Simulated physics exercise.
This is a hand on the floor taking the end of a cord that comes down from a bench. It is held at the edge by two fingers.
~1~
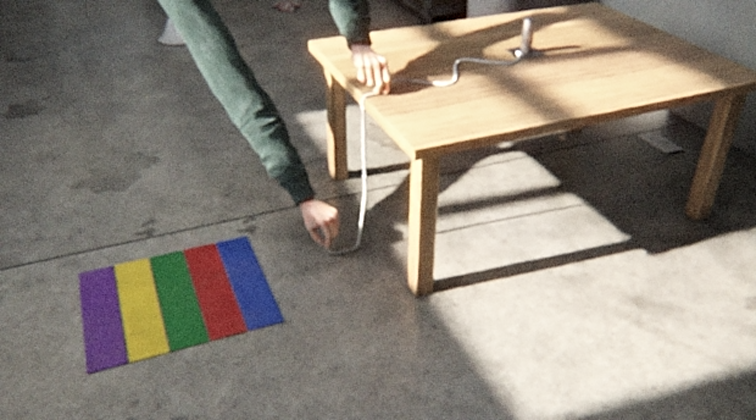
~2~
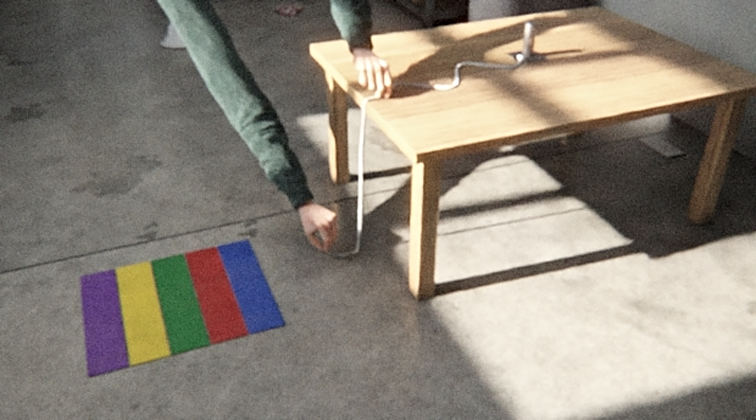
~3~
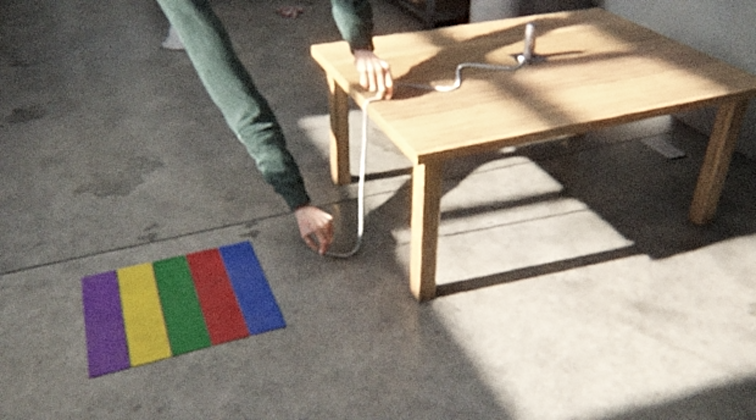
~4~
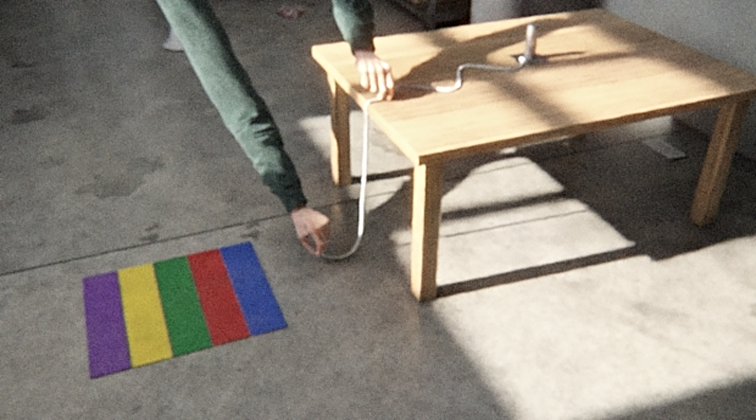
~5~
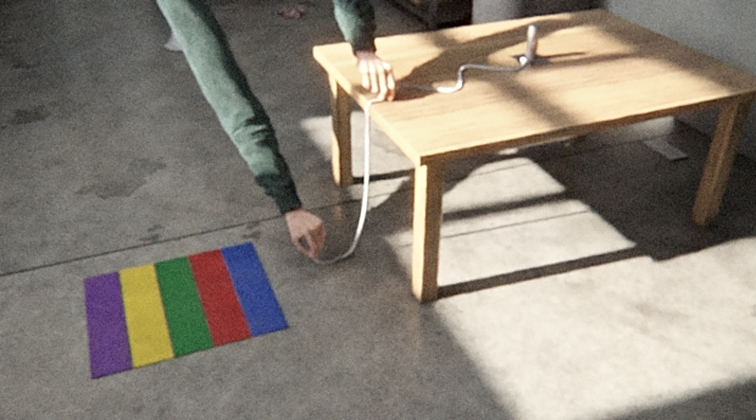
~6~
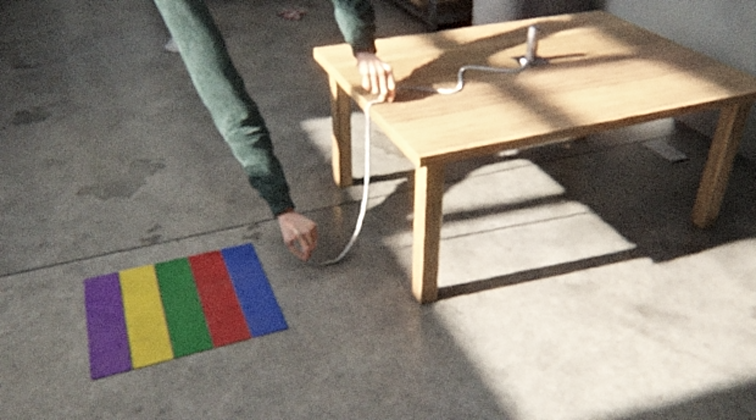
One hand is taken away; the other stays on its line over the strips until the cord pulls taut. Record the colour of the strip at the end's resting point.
Resting point: Yellow strip.
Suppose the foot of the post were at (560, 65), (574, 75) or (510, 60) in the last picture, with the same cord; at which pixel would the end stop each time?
Results per try: (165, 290); (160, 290); (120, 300).
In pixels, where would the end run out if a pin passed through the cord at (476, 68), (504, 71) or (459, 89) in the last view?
(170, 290), (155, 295) and (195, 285).
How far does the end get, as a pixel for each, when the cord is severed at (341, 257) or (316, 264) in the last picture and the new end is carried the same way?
Try 1: (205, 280); try 2: (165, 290).
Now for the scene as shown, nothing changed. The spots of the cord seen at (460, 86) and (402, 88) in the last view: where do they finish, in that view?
They finish close to (419, 87) and close to (359, 109).
Early on, end near (217, 278); over red.
Midway, end near (169, 289); over green.
At the end of the slack, end near (140, 296); over yellow. It halts on the yellow strip.
